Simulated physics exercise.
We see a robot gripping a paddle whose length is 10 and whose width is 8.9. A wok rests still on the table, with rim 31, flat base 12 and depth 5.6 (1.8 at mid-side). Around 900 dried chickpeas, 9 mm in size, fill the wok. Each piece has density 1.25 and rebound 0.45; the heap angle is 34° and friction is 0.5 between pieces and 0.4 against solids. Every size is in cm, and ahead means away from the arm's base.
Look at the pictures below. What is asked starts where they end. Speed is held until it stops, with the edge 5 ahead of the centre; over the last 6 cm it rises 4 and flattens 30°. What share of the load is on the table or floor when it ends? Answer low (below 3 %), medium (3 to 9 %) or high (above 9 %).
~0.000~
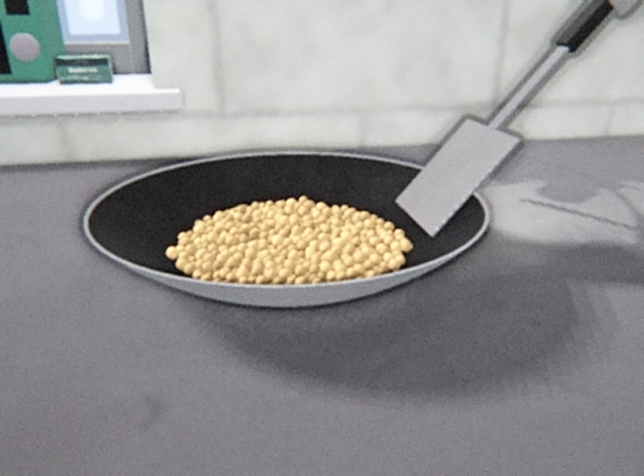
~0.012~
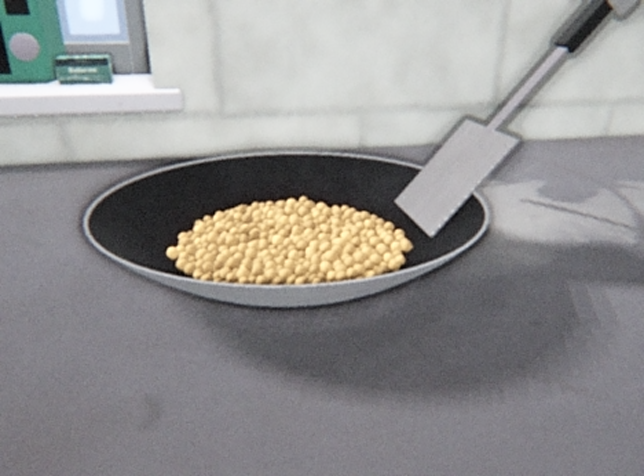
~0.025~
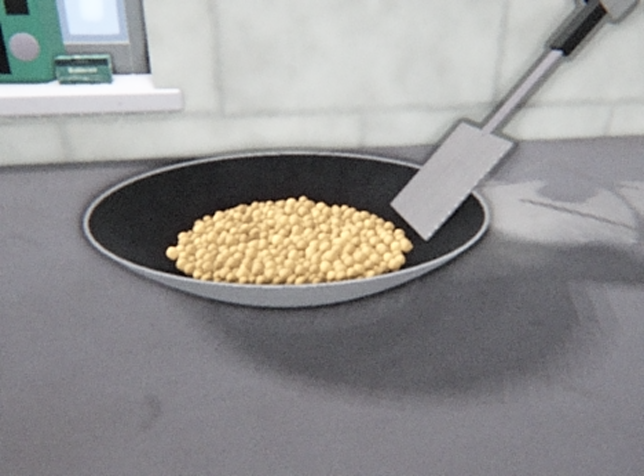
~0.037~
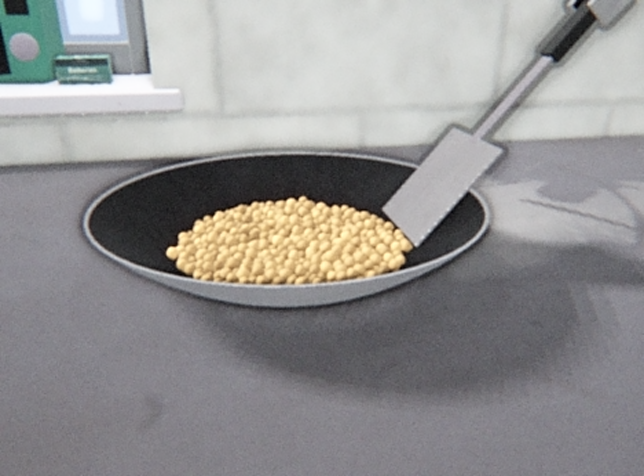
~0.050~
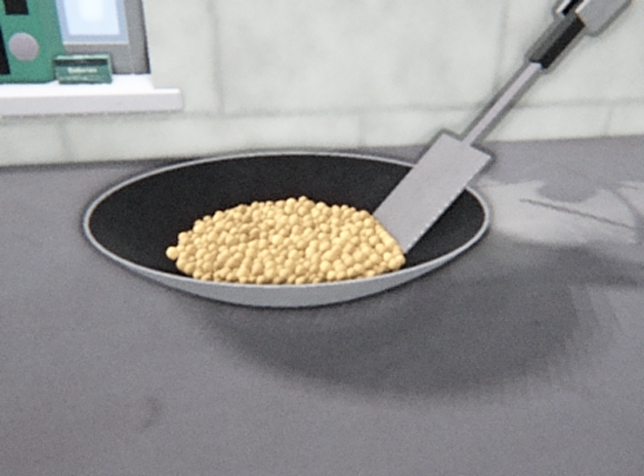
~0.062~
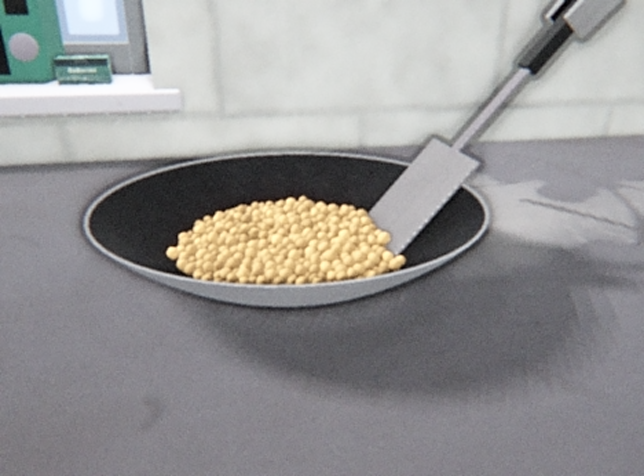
Low.
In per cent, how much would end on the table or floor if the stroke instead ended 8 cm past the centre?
Then roughly 5 percent would finish on the table or floor.
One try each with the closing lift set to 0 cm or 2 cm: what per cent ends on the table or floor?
Near 0 and 0 percent respectively.
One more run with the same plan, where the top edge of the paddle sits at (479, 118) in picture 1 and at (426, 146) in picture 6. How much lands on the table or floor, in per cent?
Roughly 5 %.
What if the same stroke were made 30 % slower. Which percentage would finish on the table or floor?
Roughly 0 in a hundred.
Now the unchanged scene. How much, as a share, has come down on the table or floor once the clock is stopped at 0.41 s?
Estimate: About 0 percent.
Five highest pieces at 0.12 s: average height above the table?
About 4 cm.
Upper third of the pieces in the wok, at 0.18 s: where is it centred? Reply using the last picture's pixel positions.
It is centred close to (248, 229).
After 0.12 s, sloping 49°, highest piece 5 above the table; 900 in the wok.
After 0.18 s, sloping 38°, highest piece 6 above the table; 900 in the wok.
After 0.41 s, sloping 19°, highest piece 6 above the table; 900 in the wok.
After 1.46 s, sloping 19°, highest piece 5 above the table; 898 in the wok, 2 on the table or floor.
At rest, 898 in the wok, 2 on the table or floor. That is 0 % on the table or floor.
